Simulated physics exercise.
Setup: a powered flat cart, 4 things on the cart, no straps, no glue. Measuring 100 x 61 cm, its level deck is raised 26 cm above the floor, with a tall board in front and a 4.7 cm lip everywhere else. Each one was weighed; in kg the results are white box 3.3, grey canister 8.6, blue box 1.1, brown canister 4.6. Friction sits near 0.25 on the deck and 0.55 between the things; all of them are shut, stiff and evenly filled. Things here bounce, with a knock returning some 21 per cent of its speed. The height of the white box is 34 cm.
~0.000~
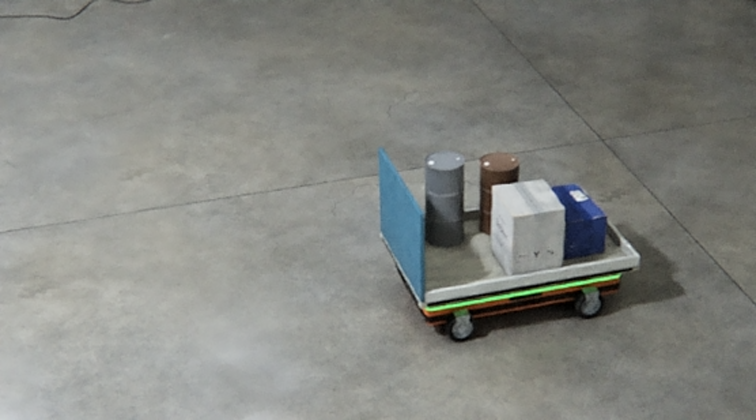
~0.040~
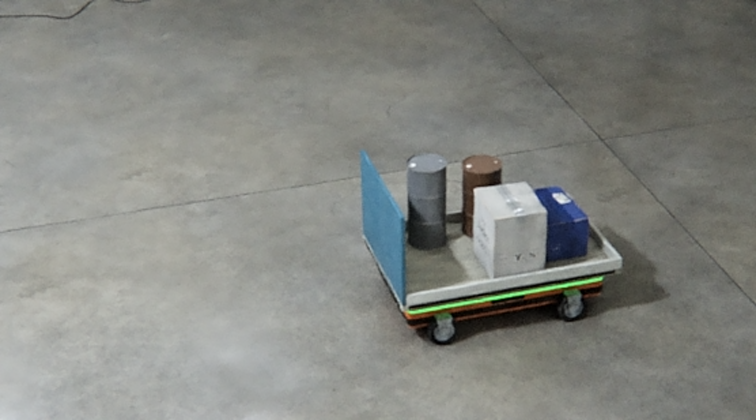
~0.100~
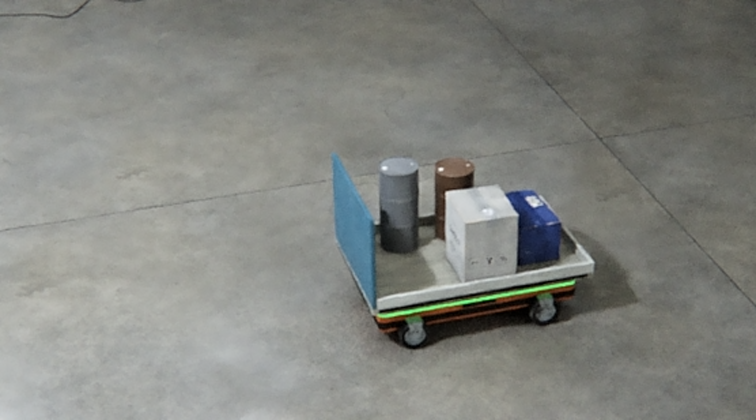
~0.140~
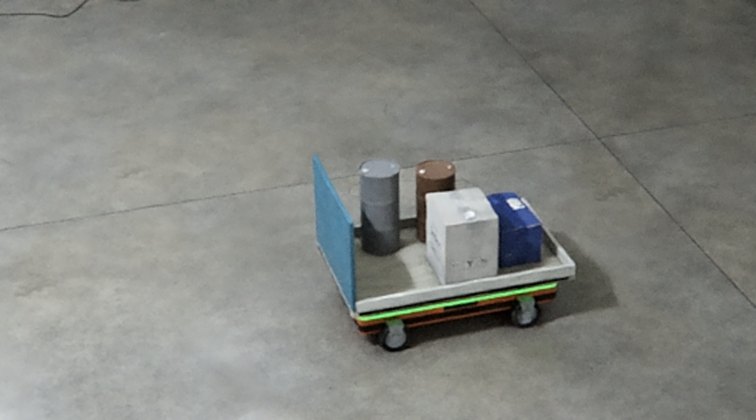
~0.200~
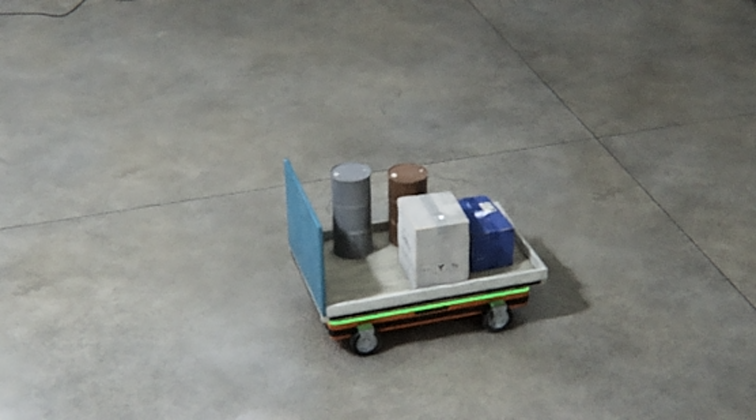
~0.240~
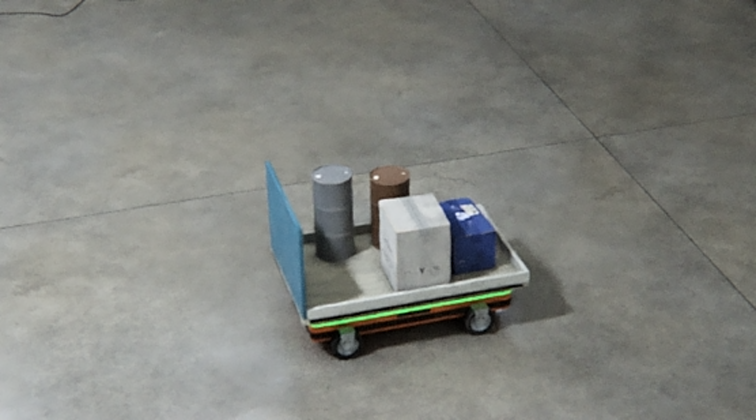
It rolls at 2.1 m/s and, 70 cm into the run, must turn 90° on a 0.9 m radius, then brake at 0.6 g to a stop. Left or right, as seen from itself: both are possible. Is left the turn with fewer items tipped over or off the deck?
No - go starboard.
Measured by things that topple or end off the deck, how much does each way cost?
Left: 2; right: 1.
Turning left. Around 0.84 s, cart 176 cm along, turned 58°; grey canister now off the deck; white box at 5° to upright near (216, 354); brown canister at 14° to upright.
Around 1.34 s, cart 271 cm along, turned 90°; white box shifted 38 cm; brown canister on its side; blue box shifted 16 cm.
Finally (2.3 s), off the deck, grey canister and brown canister; not toppled but over 10 cm from the start, white box and blue box.
Turning right instead, grey canister tipped over or off the deck, 1 of 4 in all.
